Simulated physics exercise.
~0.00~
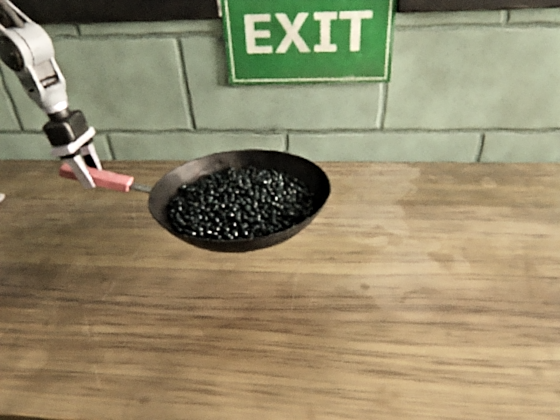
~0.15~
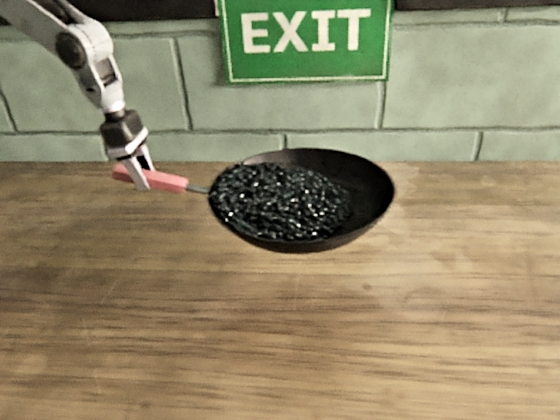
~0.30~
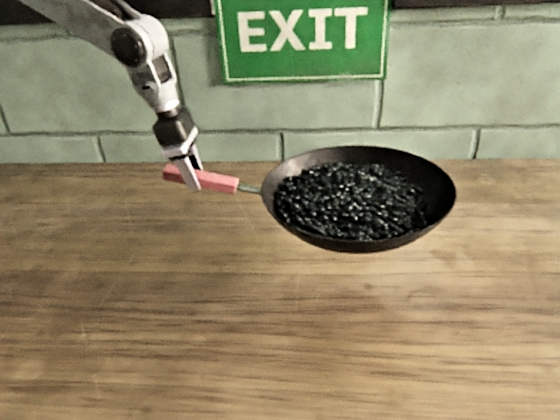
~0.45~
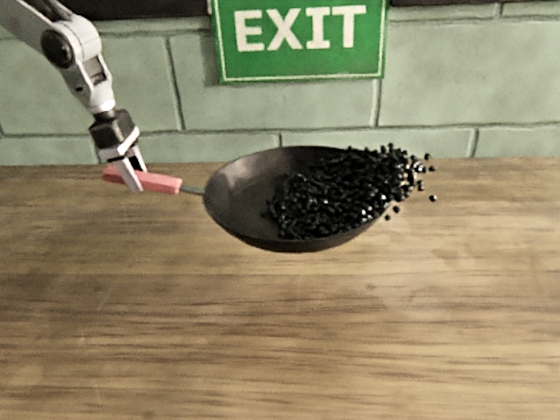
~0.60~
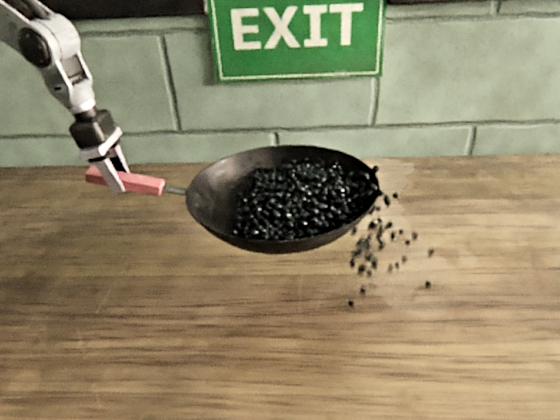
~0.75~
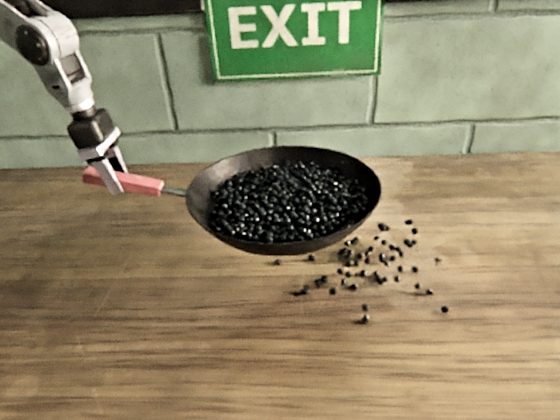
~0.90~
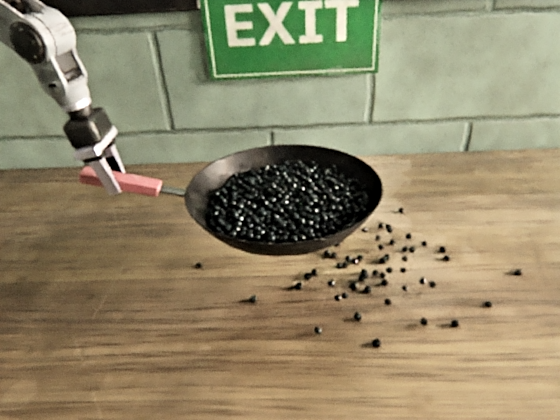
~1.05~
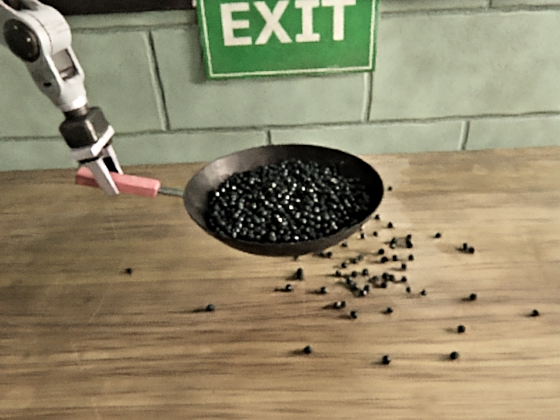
To begin with, a robot arm holds a dark frying pan full of small black beads by its red handle, above a wooden surface near a green exit sign. The arm carries the level pan to the right, and the beads shift inside it. It then pulls the pan back to the left, and the load surges toward the far right side, some beads flying over the rim. The spilled beads drop, scatter and roll across the wood as the pan comes to a stop. Finally, most of the beads remain in the upright pan, with a modest scattering lying around below it.
